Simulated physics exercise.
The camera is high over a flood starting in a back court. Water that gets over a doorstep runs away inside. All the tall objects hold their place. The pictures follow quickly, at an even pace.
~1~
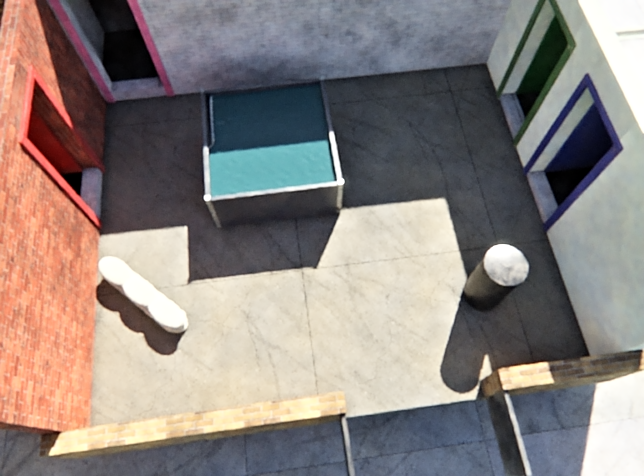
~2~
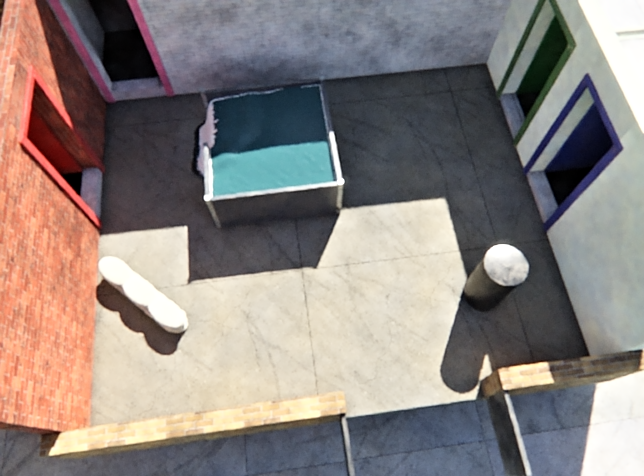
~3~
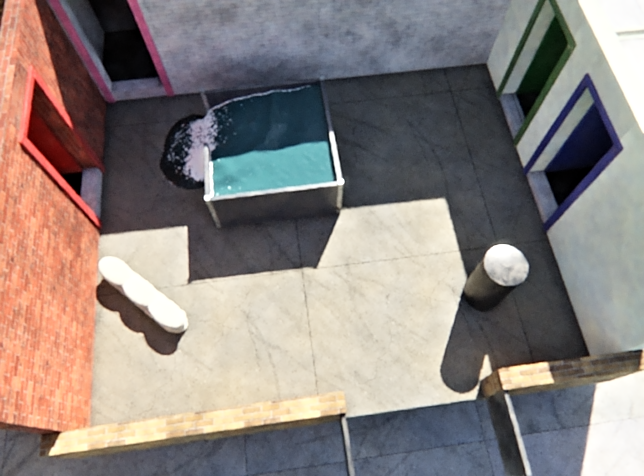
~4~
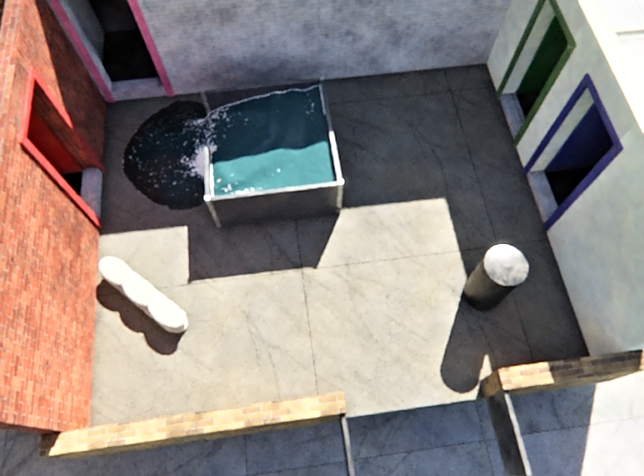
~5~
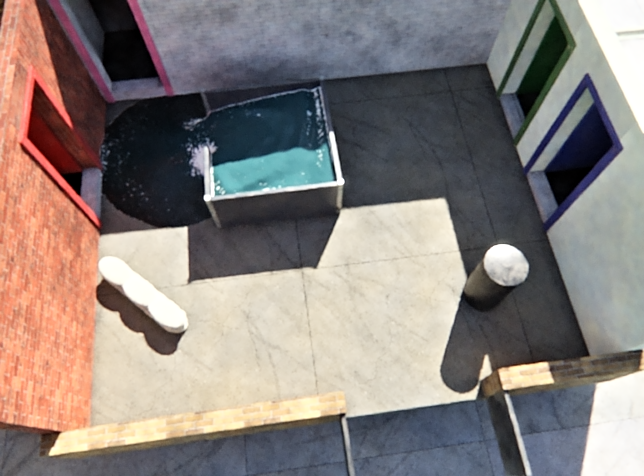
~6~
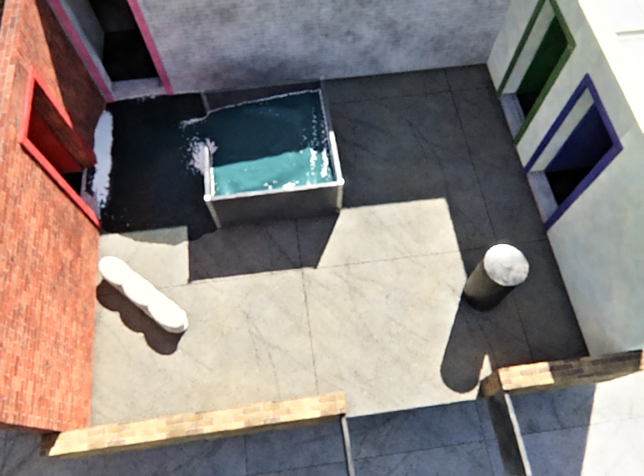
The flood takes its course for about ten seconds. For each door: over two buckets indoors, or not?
In the end: The blue door holds within the limit; the green door holds within the limit; the red door floods; the pink door floods.
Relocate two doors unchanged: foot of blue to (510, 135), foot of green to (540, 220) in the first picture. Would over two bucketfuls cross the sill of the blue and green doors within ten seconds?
Then: Blue holds; green holds.
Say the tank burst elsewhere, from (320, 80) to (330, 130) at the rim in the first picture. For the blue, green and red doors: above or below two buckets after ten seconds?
Blue door is over, green door floods, red door lets less in.
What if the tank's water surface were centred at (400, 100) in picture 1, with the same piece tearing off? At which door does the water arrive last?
The blue one.
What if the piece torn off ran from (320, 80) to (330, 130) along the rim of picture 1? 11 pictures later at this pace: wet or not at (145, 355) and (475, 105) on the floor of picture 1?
In turn: Not flooded, covered.
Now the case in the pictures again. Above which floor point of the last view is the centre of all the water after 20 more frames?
Around (215, 181).
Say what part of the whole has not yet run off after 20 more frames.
Roughly 92 per cent.
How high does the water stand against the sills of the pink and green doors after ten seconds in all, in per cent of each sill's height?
Roughly 40 per cent, then 50 per cent.
A moment on, water covers 15 % of the floor; the blue door not reached, the green door not reached, the red door over two buckets in, the pink door under two buckets in.
Next, water covers 25 % of the floor; the blue door not reached, the green door not reached, the red door over two buckets in, the pink door over two buckets in.
Then, water covers 50 % of the floor; the blue door not reached, the green door not reached, the red door far over two buckets in, the pink door far over two buckets in.
Later, water covers 80 % of the floor; the blue door not reached, the green door wet at the sill, nothing in, the red door far over two buckets in, the pink door far over two buckets in.
In the end, water covers 90 % of the floor; the blue door wet at the sill, nothing in, the green door wet at the sill, nothing in, the red door far over two buckets in, the pink door far over two buckets in.
